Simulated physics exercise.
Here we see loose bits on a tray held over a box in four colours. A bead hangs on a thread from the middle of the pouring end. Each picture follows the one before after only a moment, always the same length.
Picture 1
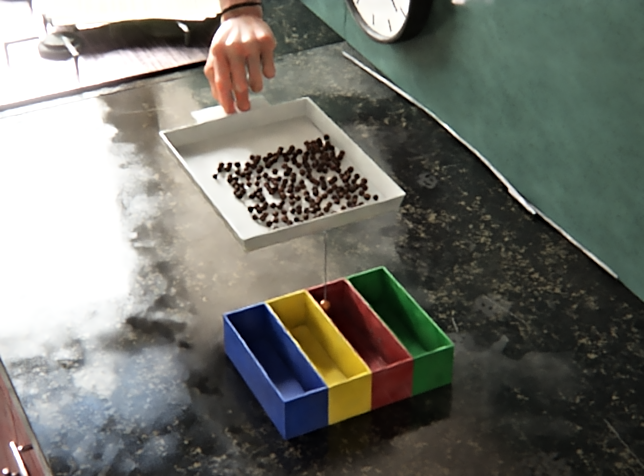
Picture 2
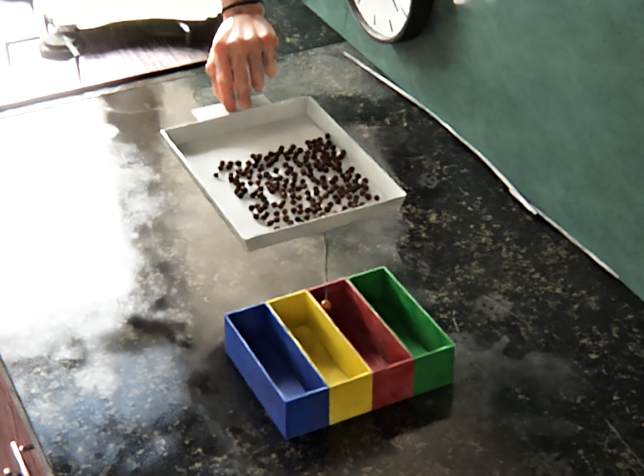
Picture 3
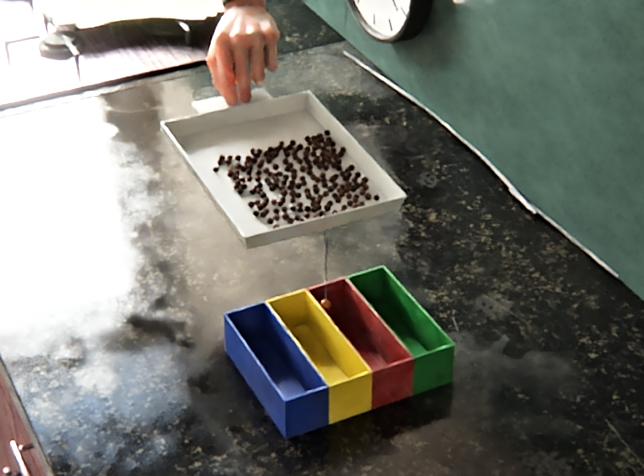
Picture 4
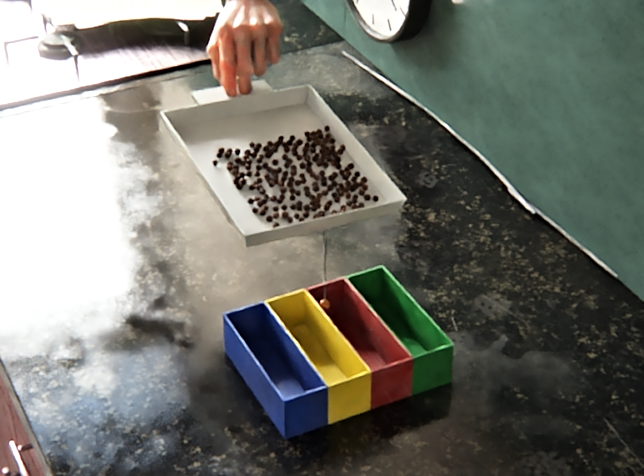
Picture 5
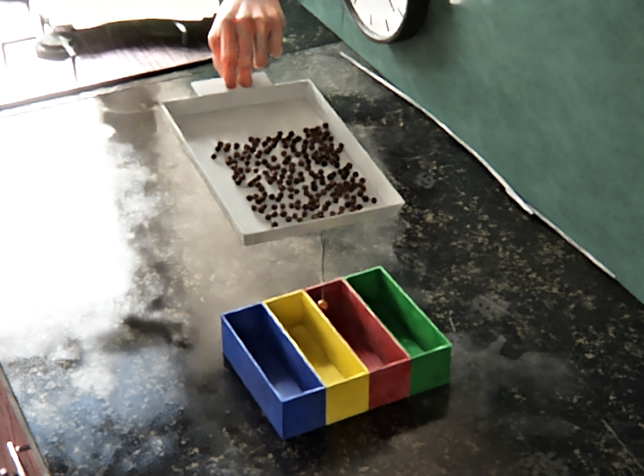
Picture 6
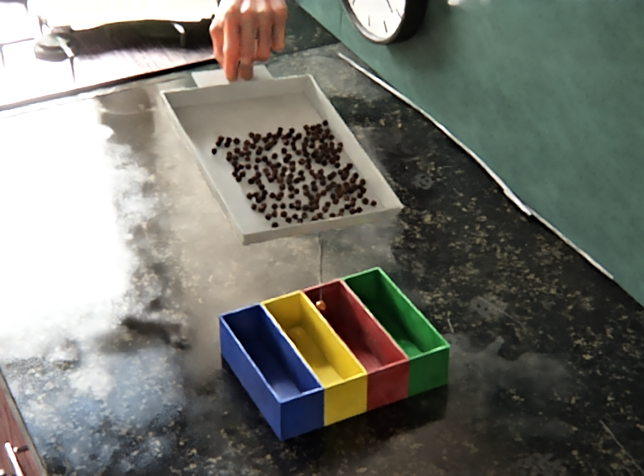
A hand slightly tilts a white tray of dark berries above a four-coloured box.
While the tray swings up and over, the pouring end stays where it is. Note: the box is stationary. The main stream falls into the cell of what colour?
Colour: Green.
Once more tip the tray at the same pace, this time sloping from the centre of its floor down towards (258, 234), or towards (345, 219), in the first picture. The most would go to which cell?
First try: That blue cell. Second try: Green.
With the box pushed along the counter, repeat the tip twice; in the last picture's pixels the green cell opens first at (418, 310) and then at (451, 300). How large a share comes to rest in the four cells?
About 100 per cent, then about 100 per cent.
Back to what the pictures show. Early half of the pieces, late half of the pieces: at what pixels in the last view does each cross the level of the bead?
Around (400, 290), followed by around (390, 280).
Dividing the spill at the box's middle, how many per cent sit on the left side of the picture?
0 per cent or thereabouts.
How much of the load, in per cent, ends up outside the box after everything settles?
20 per cent.
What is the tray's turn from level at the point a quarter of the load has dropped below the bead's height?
Roughly 90 degrees from level.
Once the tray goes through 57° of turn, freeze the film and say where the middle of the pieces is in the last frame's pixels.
At about (346, 189).
Soon, tray tipped steeply; all on the tray.
A while on, tray tipped right over; about a quarter on the tray; about half in the green cell; about a quarter falling or outside the box.
Towards the end, tray tipped past a quarter turn; most in the green cell; about a quarter falling or outside the box.
Finally, tray tipped past a quarter turn; most in the green cell; none in the blue cell; none in the yellow cell; none in the red cell; about a quarter outside the box.
